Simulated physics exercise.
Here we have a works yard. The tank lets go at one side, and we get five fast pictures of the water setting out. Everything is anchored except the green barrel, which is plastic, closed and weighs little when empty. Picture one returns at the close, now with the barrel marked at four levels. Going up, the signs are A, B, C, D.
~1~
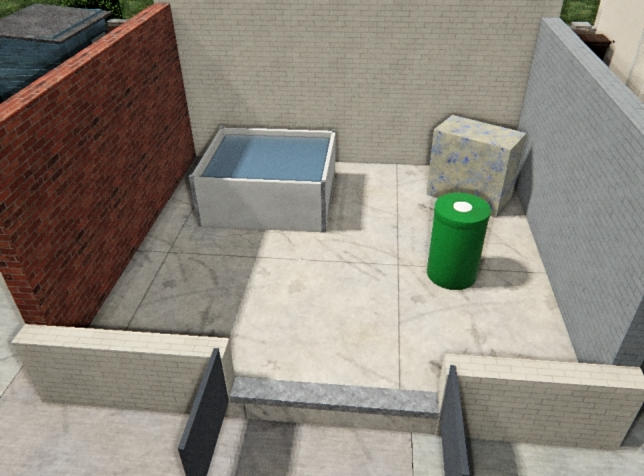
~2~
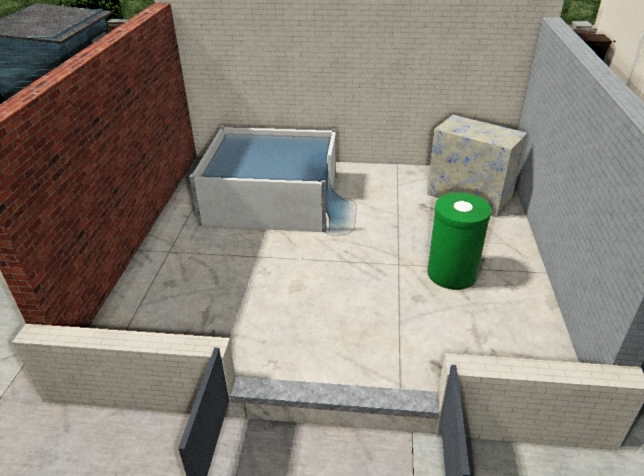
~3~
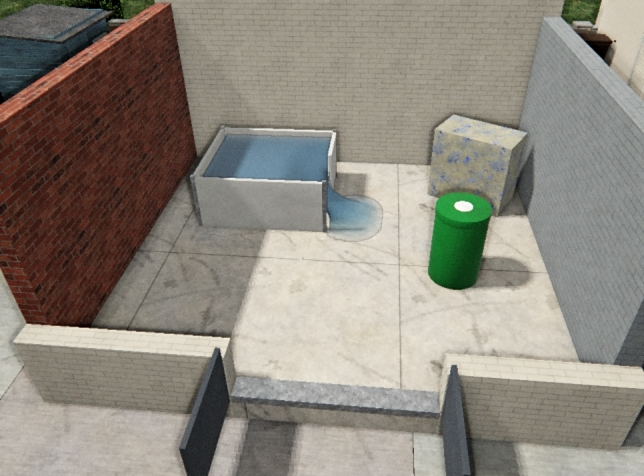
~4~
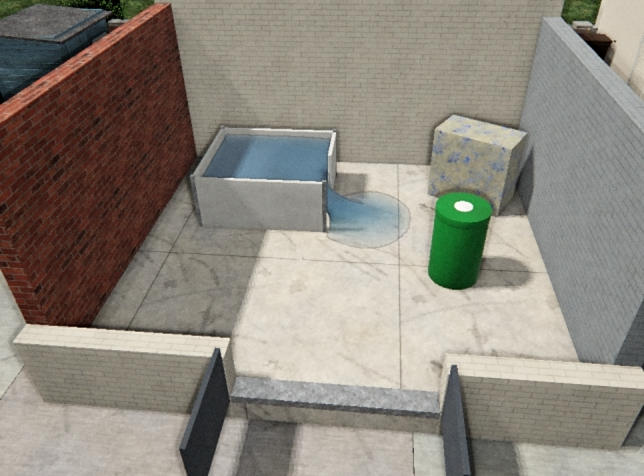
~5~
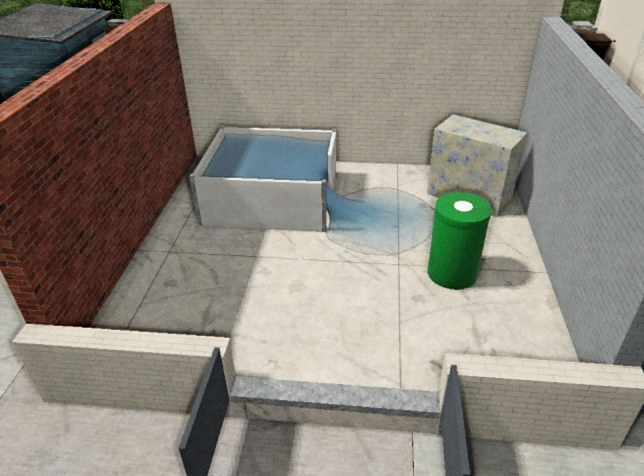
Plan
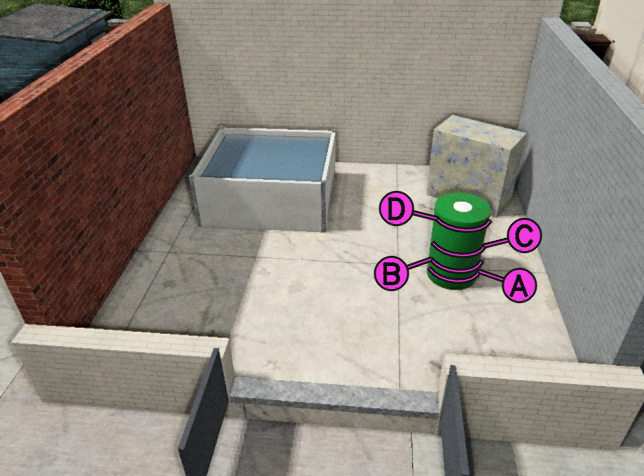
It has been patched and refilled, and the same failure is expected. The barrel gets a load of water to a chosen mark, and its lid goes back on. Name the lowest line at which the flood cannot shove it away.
Take B.
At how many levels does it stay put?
Three of the four.
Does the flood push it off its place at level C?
No, that is safe.
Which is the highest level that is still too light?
That would be A.
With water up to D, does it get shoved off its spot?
No.
On the marked copy, A at (456, 281); B at (457, 271); C at (460, 255); D at (464, 230); from the bottom up A, B, C, D.
Choosing A, it is pushed about its own width away.
Choosing B, it does not move.
Choosing C, it does not move.
Choosing D, it does not move.
